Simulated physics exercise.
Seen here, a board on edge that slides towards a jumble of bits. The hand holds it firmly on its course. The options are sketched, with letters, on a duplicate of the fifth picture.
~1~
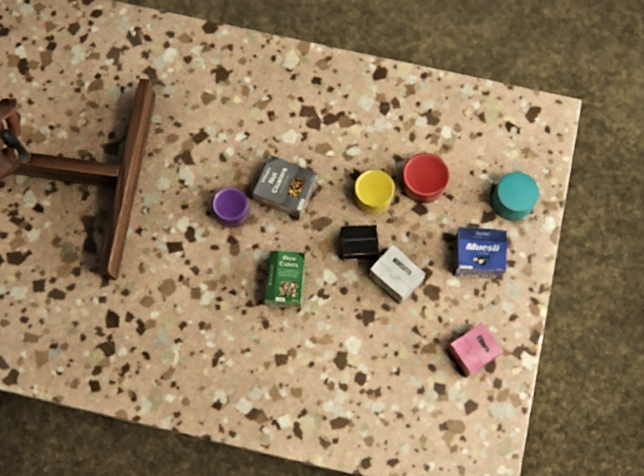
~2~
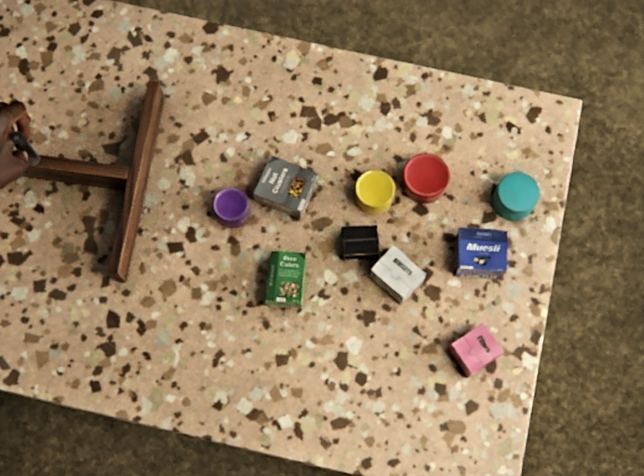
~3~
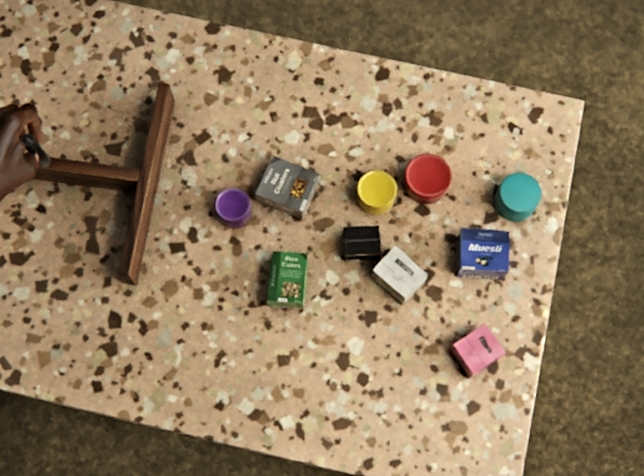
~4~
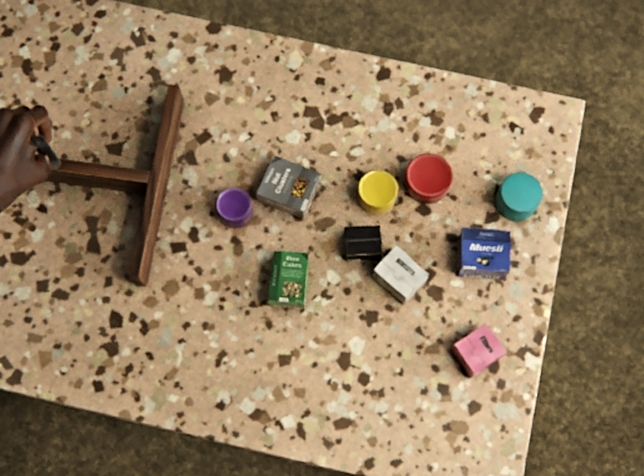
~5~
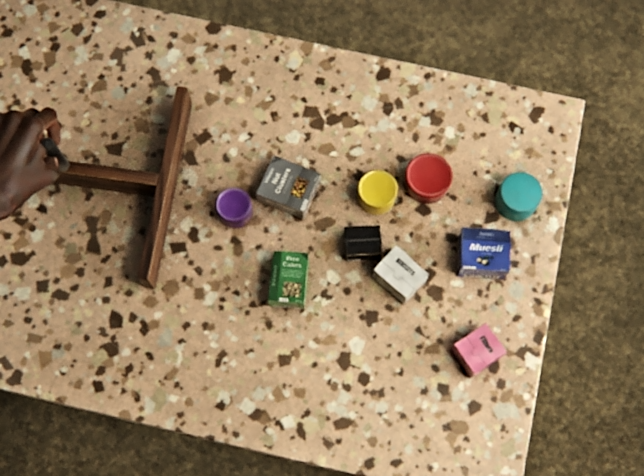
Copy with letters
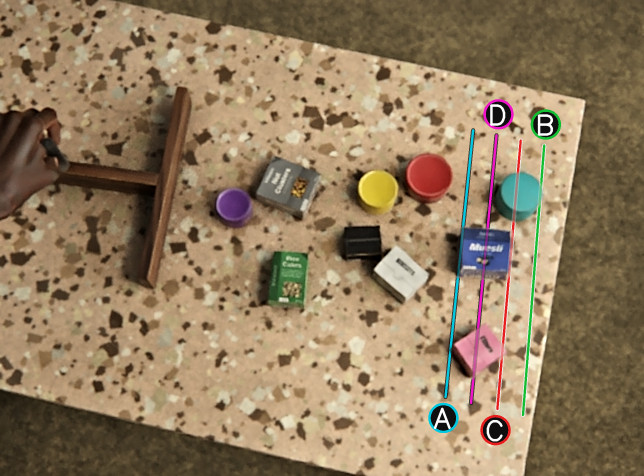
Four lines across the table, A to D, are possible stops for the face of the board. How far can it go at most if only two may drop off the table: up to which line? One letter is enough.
The farthest such stop is D.
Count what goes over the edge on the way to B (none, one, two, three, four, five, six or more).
By then, six or more.
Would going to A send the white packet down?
No.
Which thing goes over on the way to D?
The blue box goes over.
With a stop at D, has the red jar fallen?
By then, no.
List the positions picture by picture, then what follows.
The first frame shows black box (360, 243); red jar (425, 179); blue box (480, 254).
The second frame shows board (134, 173); grey packet (287, 187).
The third frame shows board (145, 176); white packet (399, 276).
The fourth frame shows board (155, 177); green packet (289, 280).
The fifth frame shows board (163, 179); turquoise tin (518, 197); black box (363, 243); red jar (428, 179).
On the copy, A at (460, 258); B at (534, 274); C at (510, 269); D at (484, 263).
On D. First, board (277, 205); grey packet (315, 189); purple tub (300, 227).
Then, board (394, 231); blue box (493, 255); yellow jar (473, 214).
Finally, board (486, 251); blue box over the edge; yellow jar (564, 230); one fallen.
By contrast, A is within the limit but short; B drops nine; C drops five.
